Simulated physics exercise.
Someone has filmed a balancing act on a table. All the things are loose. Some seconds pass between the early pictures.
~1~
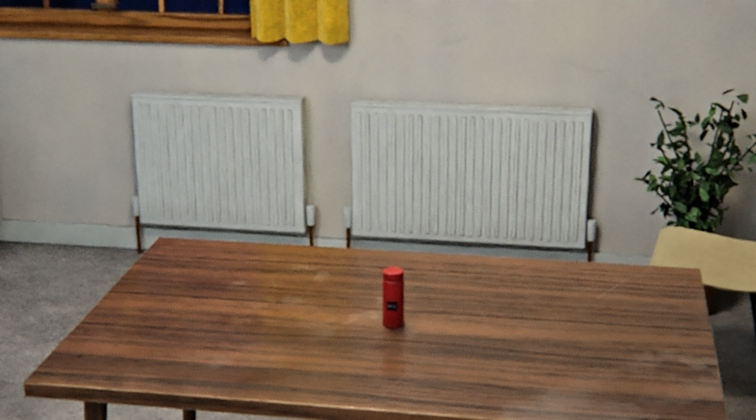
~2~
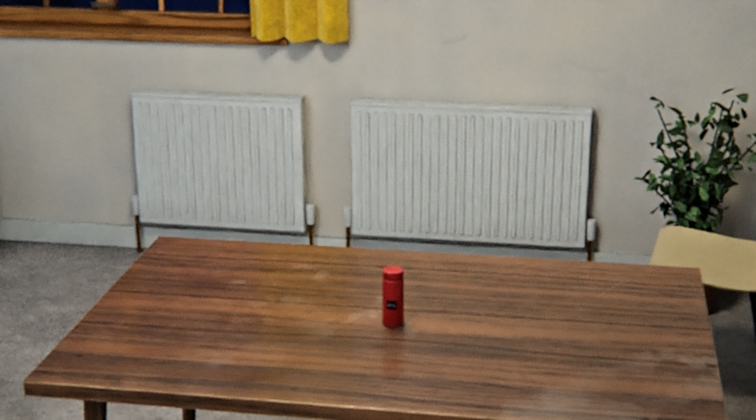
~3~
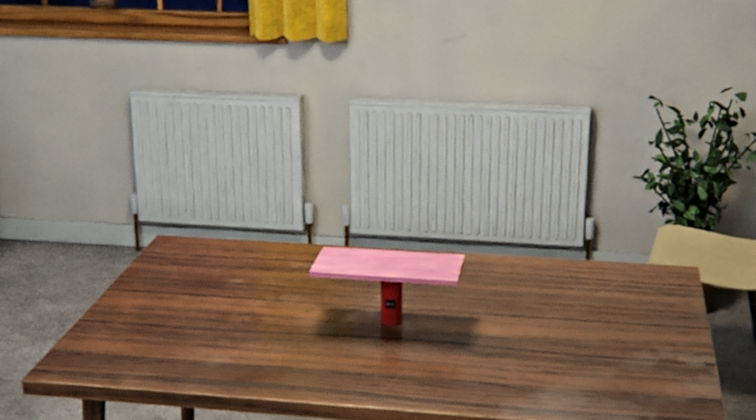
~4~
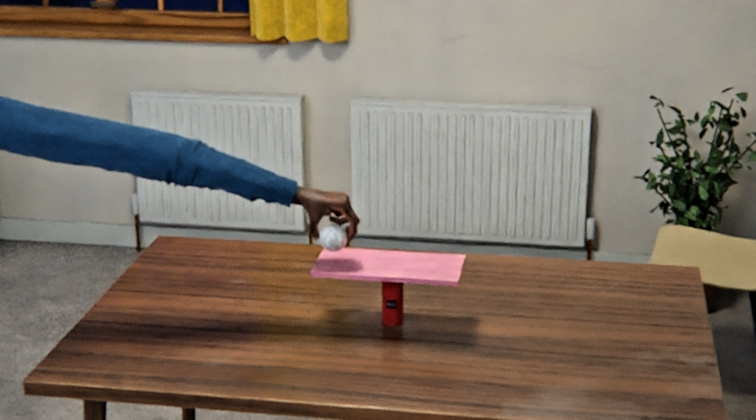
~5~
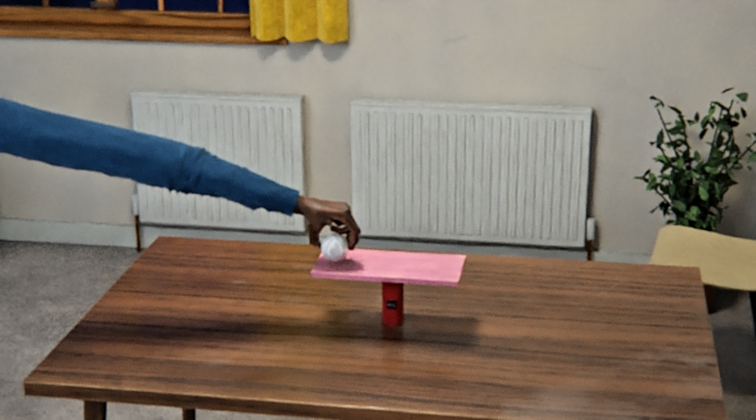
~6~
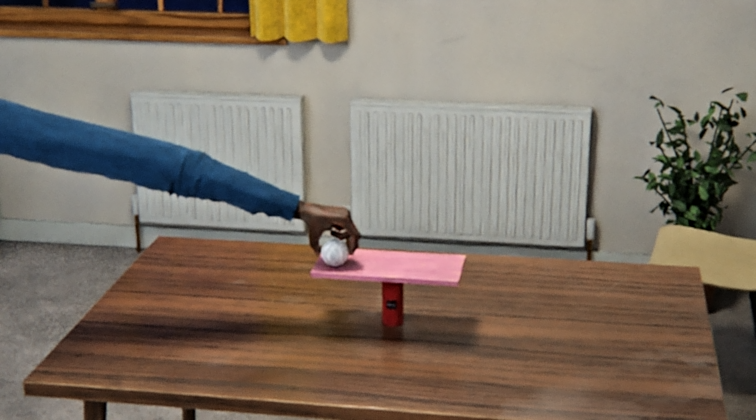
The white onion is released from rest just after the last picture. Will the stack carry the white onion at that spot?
As it turns out, it loses its balance.
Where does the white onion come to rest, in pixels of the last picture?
At about (275, 313).
Then, 0.50 s later than the last frame, white onion now fallen; pink board tilted by 45°.
Then, 0.70 s later than the last frame, pink board now fallen; red shaker tilted by 74°.
When it is over, fallen, red shaker, white onion and pink board. End places, in pixels of the last picture, white onion near (275, 313). The stack comes apart.
